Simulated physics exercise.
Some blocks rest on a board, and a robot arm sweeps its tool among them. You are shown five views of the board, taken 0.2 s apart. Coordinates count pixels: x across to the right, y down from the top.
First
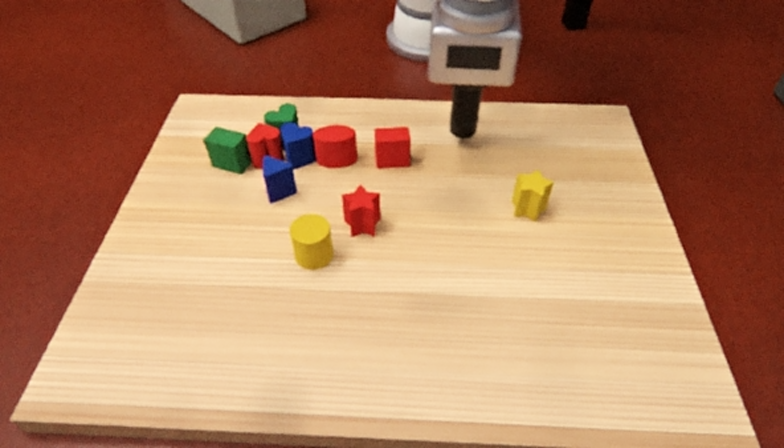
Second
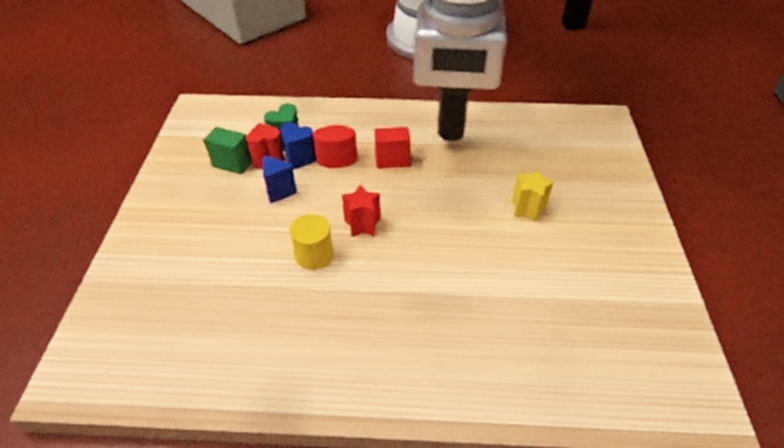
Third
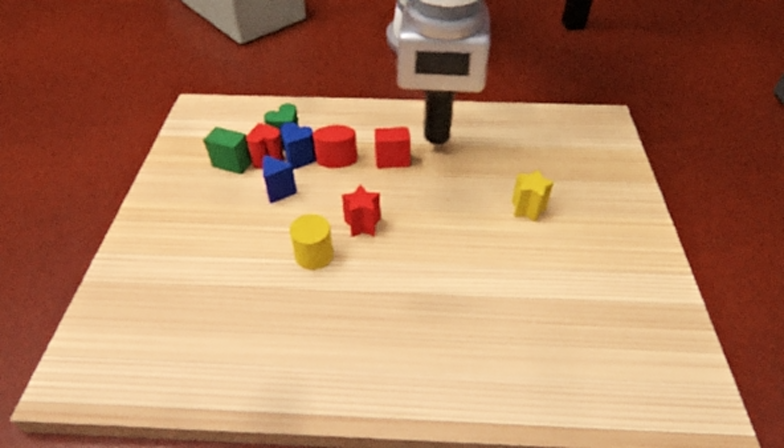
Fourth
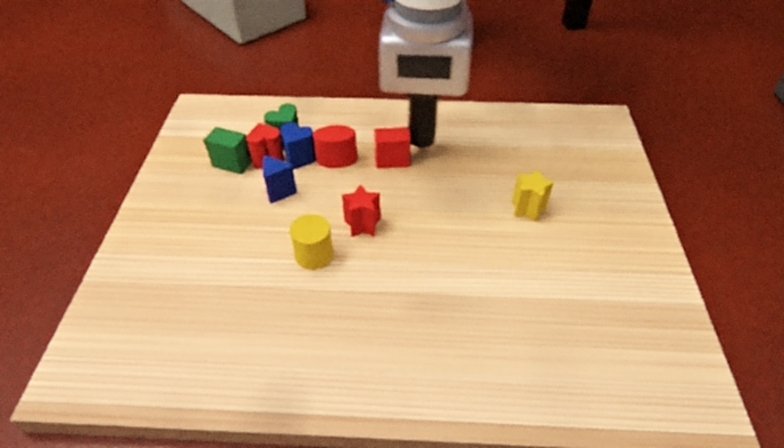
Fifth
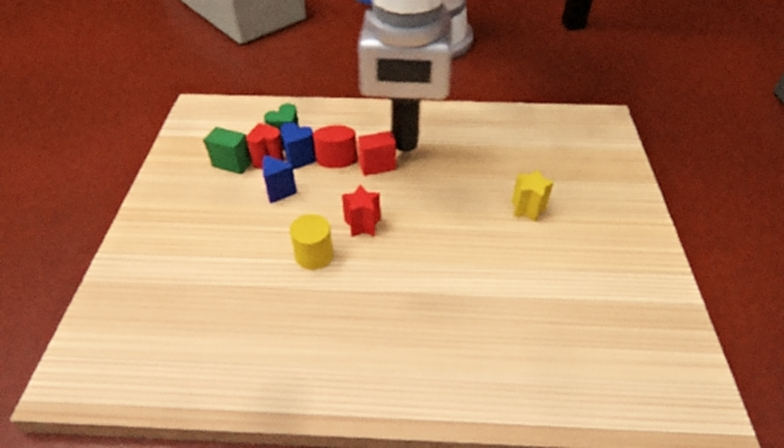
A robot arm moves left across the board and nudges a red block slightly left.
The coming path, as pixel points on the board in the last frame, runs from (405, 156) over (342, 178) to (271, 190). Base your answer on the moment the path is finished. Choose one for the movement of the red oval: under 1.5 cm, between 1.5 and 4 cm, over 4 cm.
The red oval ends up very close, under 1.5 cm away.
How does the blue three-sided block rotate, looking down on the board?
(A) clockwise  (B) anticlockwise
Option A.
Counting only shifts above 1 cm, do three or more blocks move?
That would be a no.
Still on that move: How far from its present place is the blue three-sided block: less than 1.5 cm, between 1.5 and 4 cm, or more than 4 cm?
The block winds up 1.5 to 4 cm from where it is now.
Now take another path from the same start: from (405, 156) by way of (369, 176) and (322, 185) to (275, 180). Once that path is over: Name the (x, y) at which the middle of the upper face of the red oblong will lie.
I expect it at (283, 180).
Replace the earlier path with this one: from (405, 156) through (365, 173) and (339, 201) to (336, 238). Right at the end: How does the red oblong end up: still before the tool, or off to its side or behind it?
The tool should slip past it.
What follows on the original path. One third of the way, tool at (363, 159); red oblong at (336, 158), turned 20° anticlockwise.
Two thirds of the way, tool at (317, 171); red oblong at (297, 177), turned 60° anticlockwise.
At the end, tool at (269, 178); blue three-sided block at (240, 172), turned 30° clockwise; red oval unmoved; red oblong at (289, 184), turned 80° anticlockwise.
